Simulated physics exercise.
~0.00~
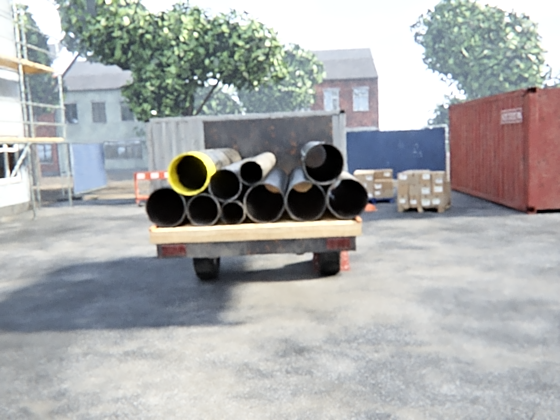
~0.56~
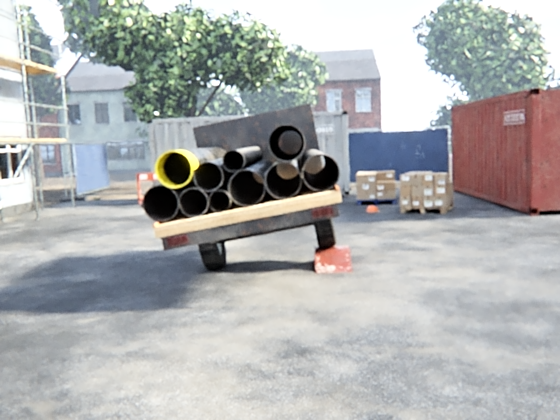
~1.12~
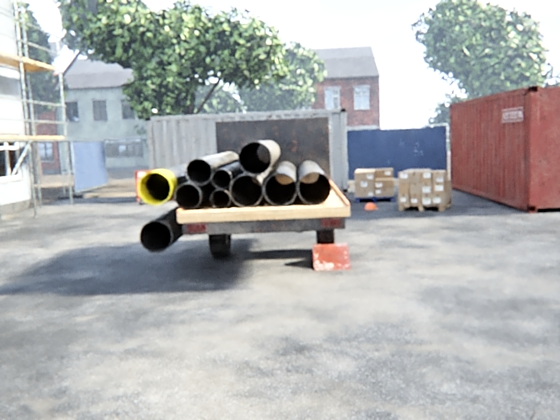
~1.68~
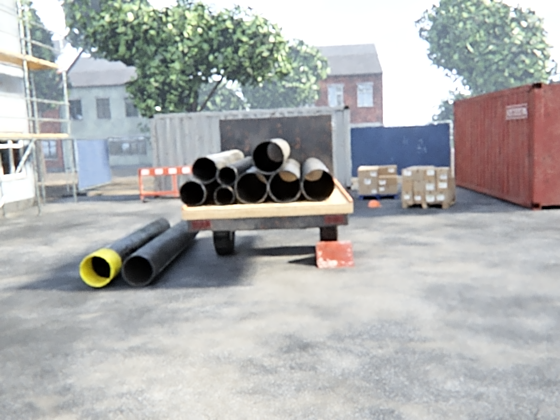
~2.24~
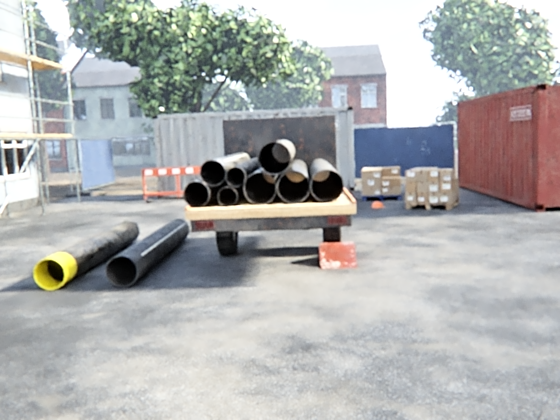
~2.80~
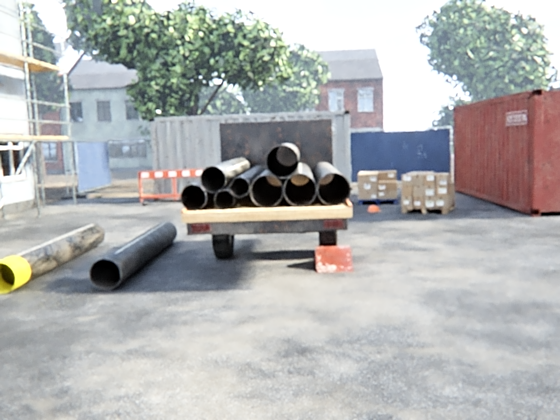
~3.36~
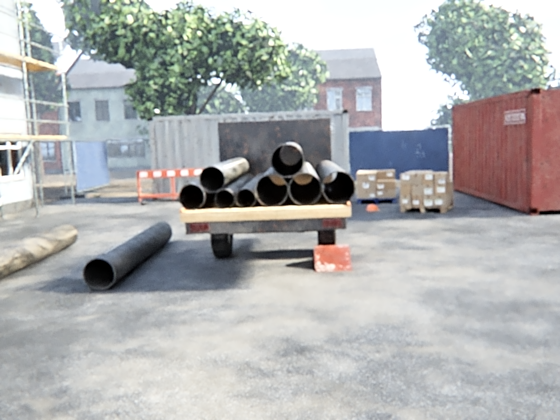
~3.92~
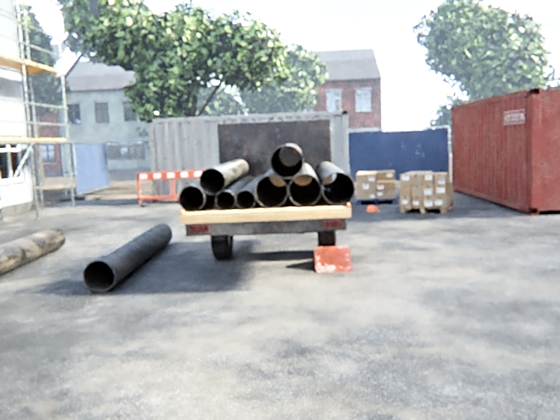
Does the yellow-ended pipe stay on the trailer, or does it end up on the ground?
It ends up on the ground. It drops off the left side after the trailer tilts, then rolls away to the left.
